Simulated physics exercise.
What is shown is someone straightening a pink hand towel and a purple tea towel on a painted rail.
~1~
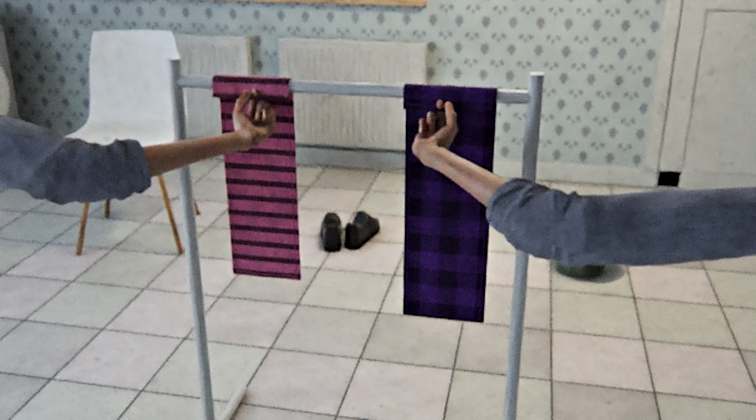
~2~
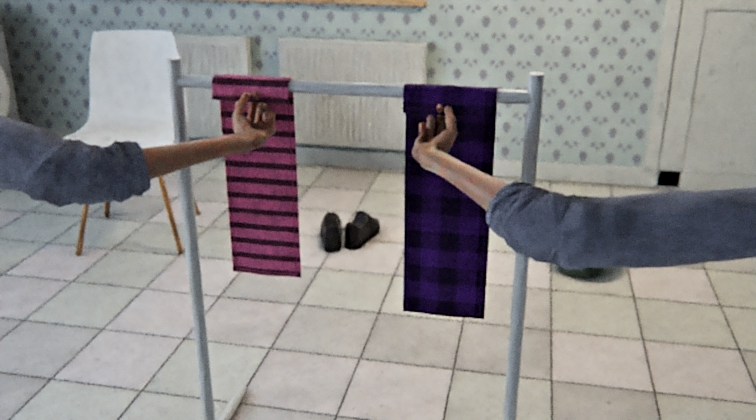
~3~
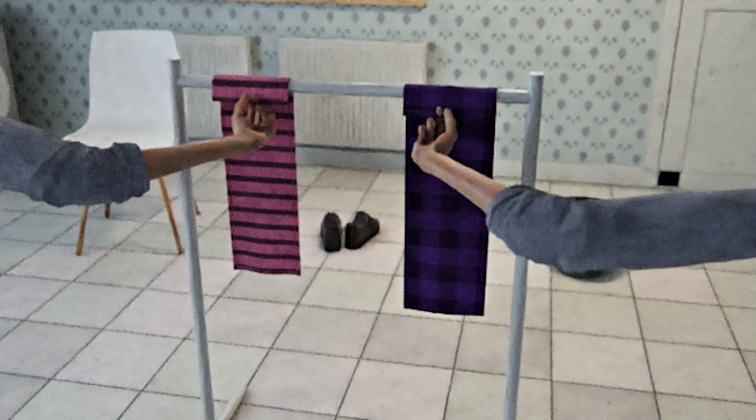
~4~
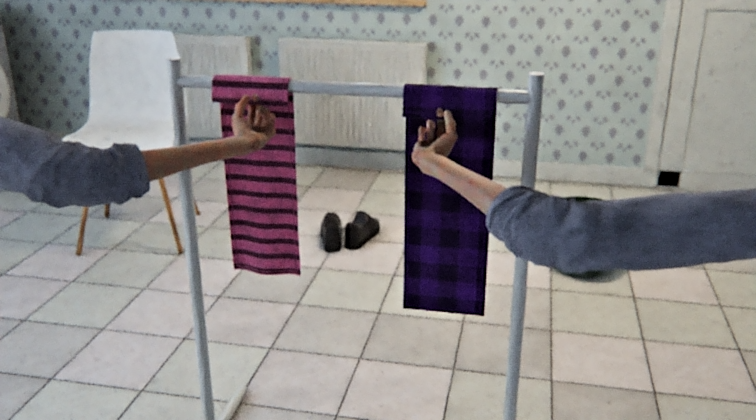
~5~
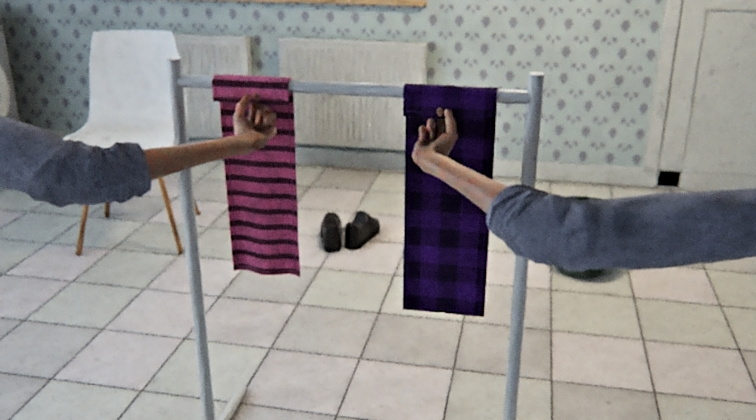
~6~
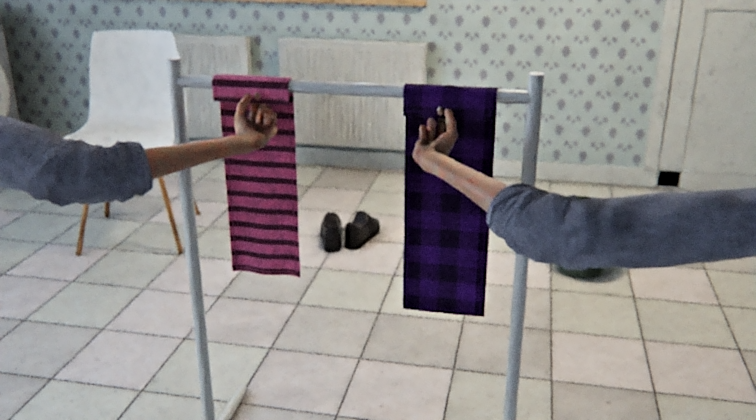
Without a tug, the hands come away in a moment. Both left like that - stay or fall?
I expect the pink hand towel is going to drop away. I expect the purple tea towel is going to drop away.
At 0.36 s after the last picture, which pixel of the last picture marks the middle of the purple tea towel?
Position then: Approx. (444, 307).
Then, 0.36 s on from there, hand towel clear of the rail and dropping near (268, 283); tea towel clear of the rail and dropping near (444, 307).
Then, 0.62 s on from there, hand towel in a heap on the floor; tea towel in a heap on the floor.
In the end, hand towel in a heap on the floor; tea towel in a heap on the floor. The pink hand towel slides off and the purple tea towel slips to the floor.
